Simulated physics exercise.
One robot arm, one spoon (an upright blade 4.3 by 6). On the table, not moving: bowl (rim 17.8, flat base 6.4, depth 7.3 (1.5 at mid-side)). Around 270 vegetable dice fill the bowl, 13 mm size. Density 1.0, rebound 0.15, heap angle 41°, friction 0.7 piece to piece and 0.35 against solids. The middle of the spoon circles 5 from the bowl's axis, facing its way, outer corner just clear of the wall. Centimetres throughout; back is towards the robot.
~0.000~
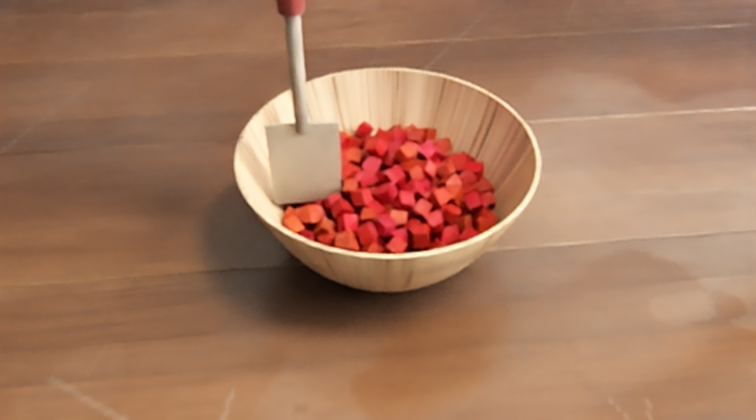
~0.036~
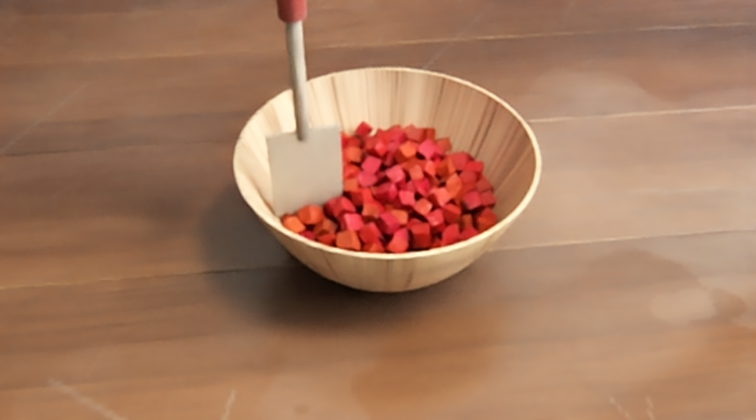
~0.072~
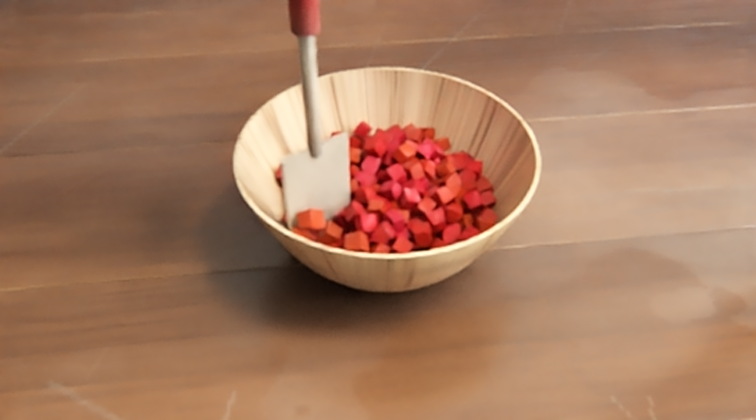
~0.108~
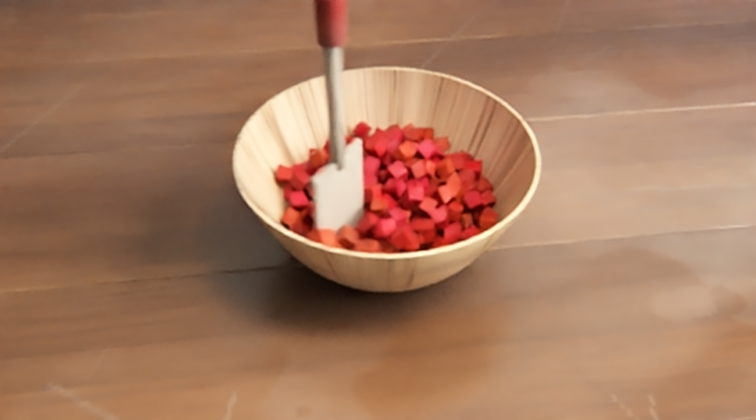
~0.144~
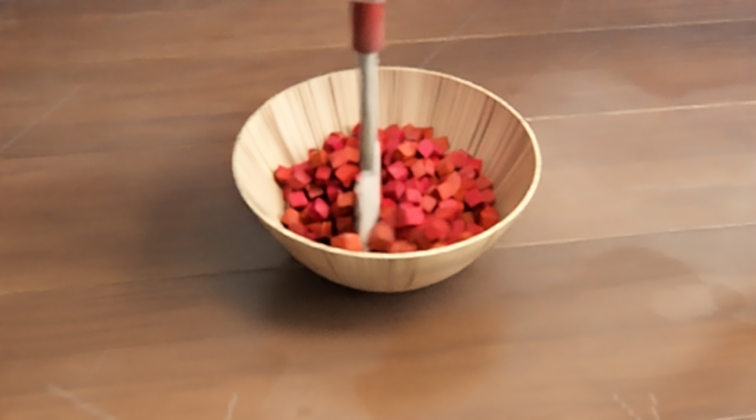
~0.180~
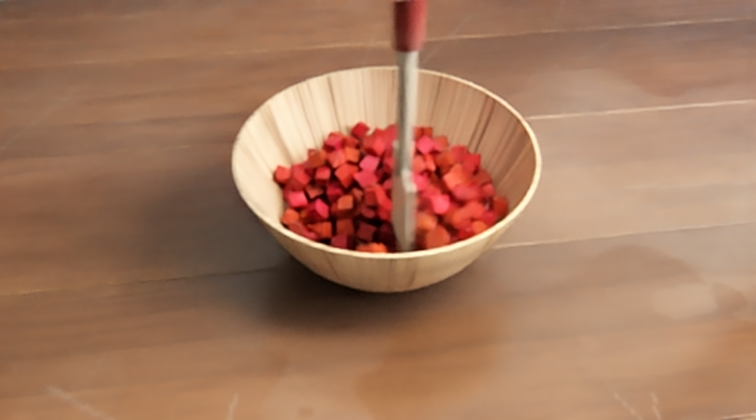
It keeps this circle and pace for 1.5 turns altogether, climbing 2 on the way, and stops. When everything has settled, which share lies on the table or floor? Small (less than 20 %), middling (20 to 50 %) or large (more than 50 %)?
On the table or floor the share is small, less than 20 %.
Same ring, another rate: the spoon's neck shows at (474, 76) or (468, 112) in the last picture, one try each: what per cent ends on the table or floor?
About 25 and 25 per cent.
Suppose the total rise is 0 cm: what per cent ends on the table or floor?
Some 30 per cent.
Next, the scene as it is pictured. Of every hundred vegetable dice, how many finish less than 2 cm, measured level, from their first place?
Some 60 per cent.
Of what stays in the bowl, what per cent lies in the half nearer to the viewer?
Roughly 50 per cent.
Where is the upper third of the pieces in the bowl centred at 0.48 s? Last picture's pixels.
At about (350, 136).
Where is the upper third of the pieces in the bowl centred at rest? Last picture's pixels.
Near (391, 197).
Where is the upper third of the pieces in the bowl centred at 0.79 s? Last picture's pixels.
Near (390, 215).
After 0.48 s, 267° round, highest piece 9 above the table; 262 in the bowl, 5 on the table or floor, 7 in flight or on the tool.
After 0.79 s, 81° round, highest piece 9 above the table; 242 in the bowl, 27 on the table or floor, 5 in flight or on the tool.
After 1.14 s, 180° round, highest piece 6 above the table; 238 in the bowl, 36 on the table or floor.
After 1.84 s, 180° round, highest piece 6 above the table; 238 in the bowl, 36 on the table or floor.
In the end, 238 in the bowl, 36 on the table or floor. That is 13 % on the table or floor.
